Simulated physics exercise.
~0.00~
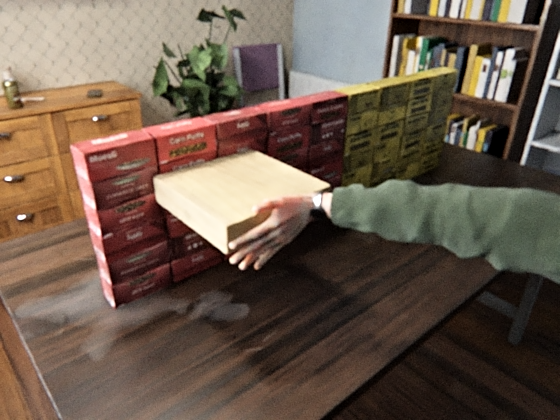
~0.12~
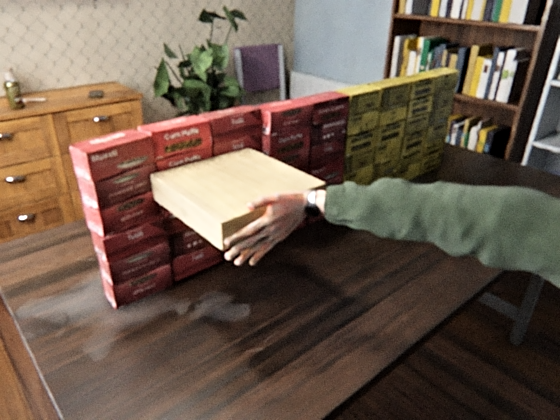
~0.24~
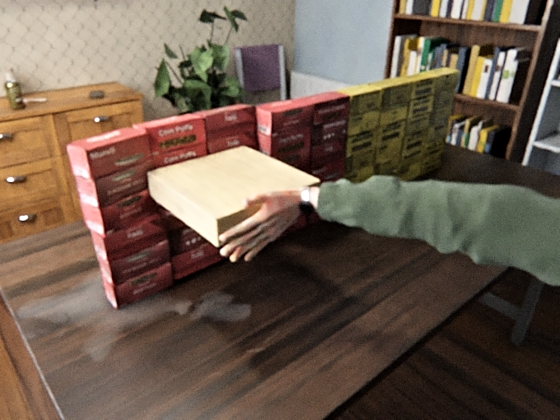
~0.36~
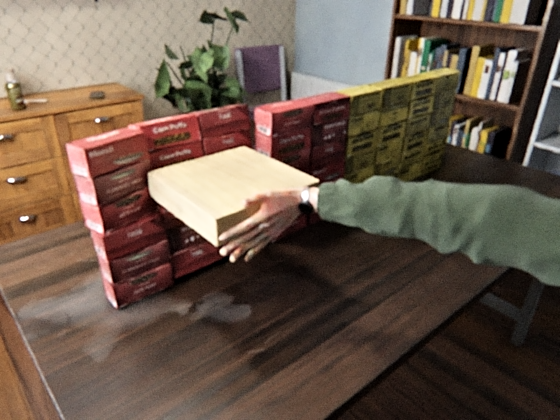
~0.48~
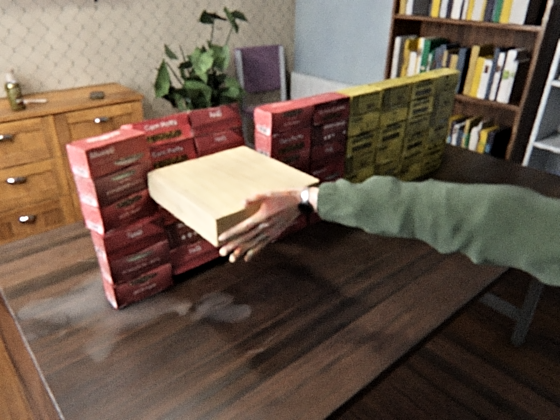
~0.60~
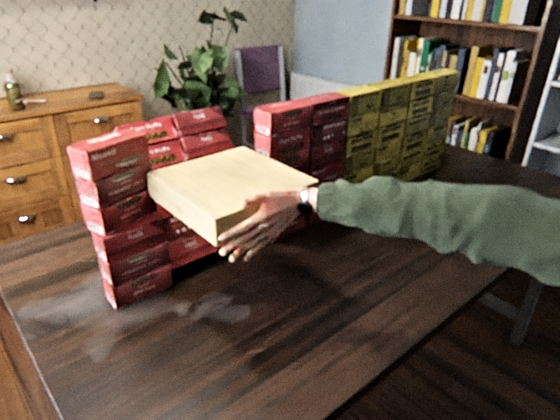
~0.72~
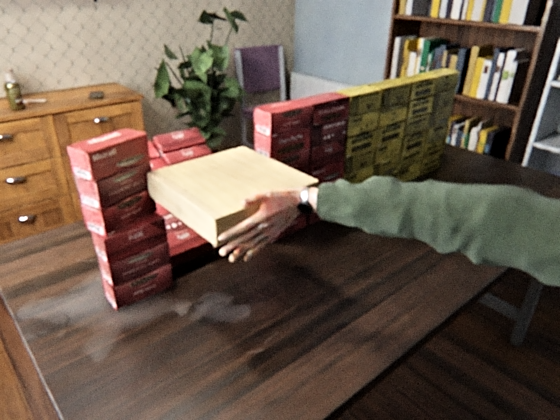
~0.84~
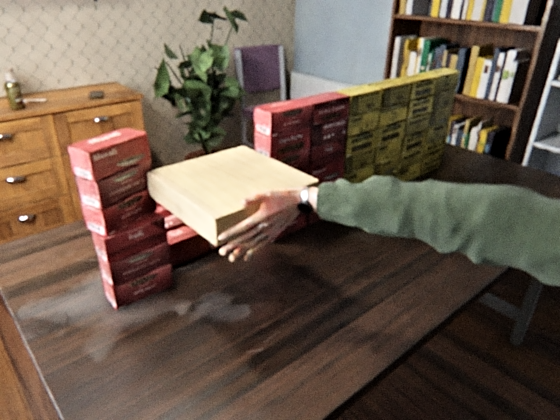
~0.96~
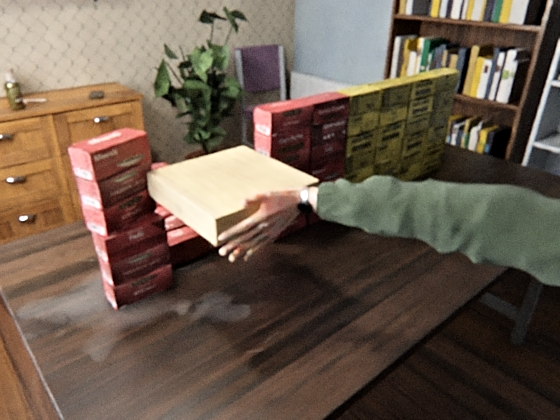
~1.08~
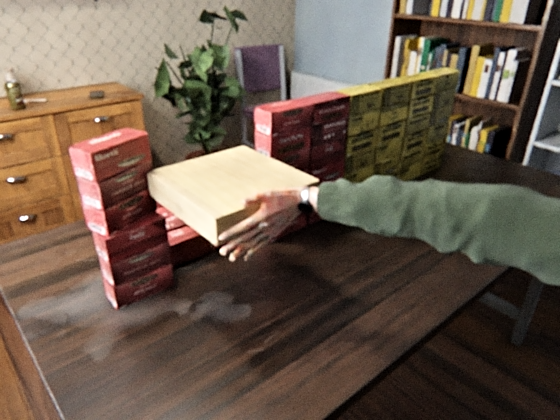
On a wooden table, a hand holds a block against red boxes as some topple backward.
